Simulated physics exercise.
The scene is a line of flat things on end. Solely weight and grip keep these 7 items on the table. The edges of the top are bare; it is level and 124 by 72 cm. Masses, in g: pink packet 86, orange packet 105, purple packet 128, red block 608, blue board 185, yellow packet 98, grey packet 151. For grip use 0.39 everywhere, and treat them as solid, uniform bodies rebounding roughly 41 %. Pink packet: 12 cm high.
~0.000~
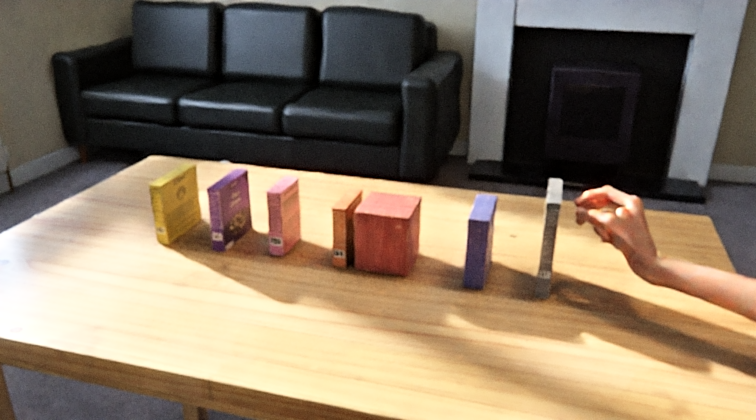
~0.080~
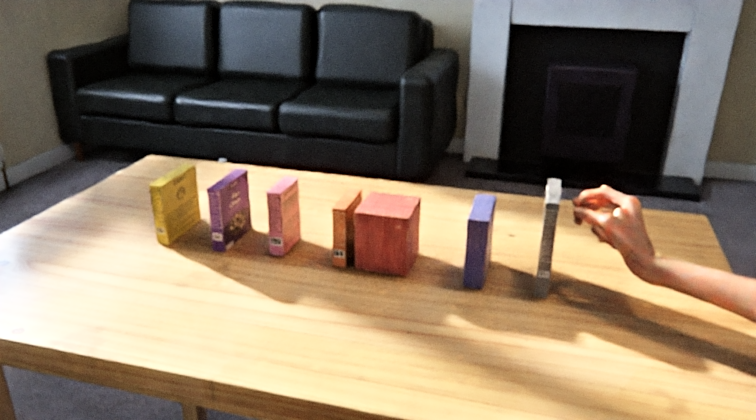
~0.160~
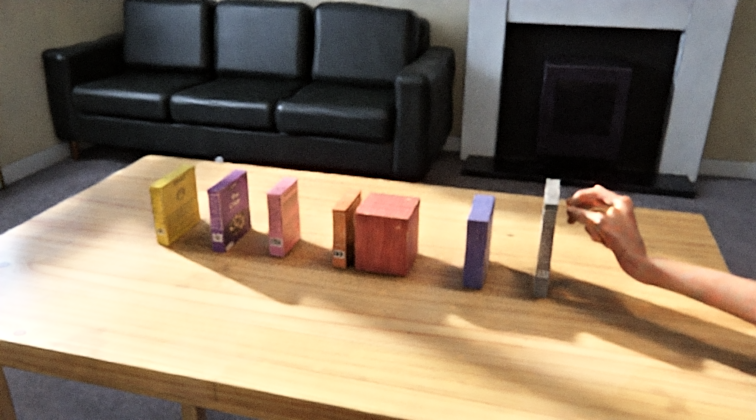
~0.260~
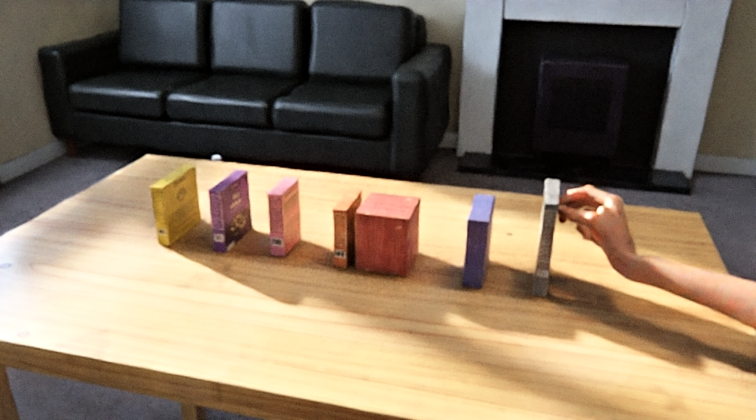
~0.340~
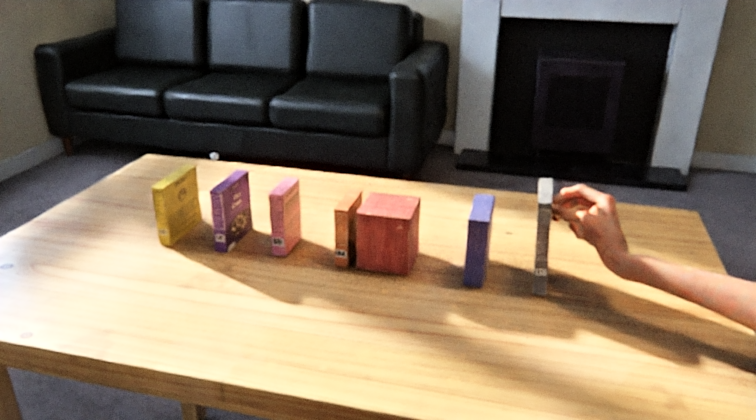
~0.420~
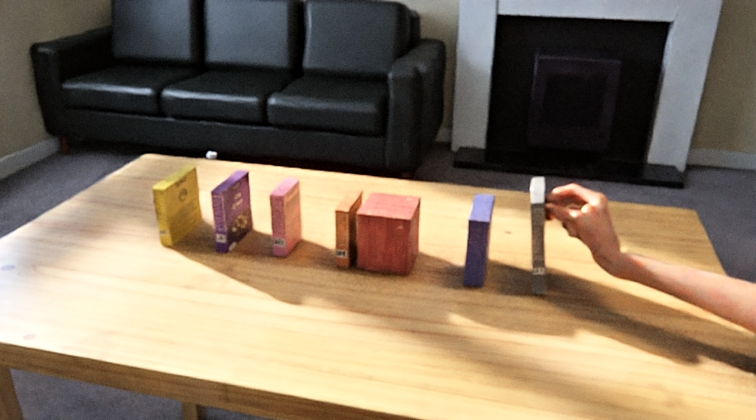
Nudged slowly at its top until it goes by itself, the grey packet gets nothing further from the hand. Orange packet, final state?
It remains poised.
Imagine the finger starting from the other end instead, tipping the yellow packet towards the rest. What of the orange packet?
That way, the orange packet stays on its end.
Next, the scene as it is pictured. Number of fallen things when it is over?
All told, 2.
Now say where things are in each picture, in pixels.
In the first picture, orange packet (348, 227); pink packet (285, 216).
In the second picture, red block (388, 233); blue board (480, 241).
In the third picture, pink packet (285, 216); purple packet (231, 210).
In the fourth picture, red block (388, 233); blue board (479, 241).
In the fifth picture, grey packet 4° over; pink packet (286, 216); purple packet (233, 210).
In the sixth picture, grey packet 8° over; orange packet (349, 227); red block (389, 233).
After 0.82 s, grey packet 38° over; blue board leaning 11°.
After 1.12 s, grey packet 70° over; blue board leaning 73°.
After 2.42 s, grey packet 72° over; blue board on its side.
At rest (3.7 s), tipped over on the table, blue board; the other 4 in place, give or take 5 cm. Seen from the same camera at the end, orange packet near (349, 227).
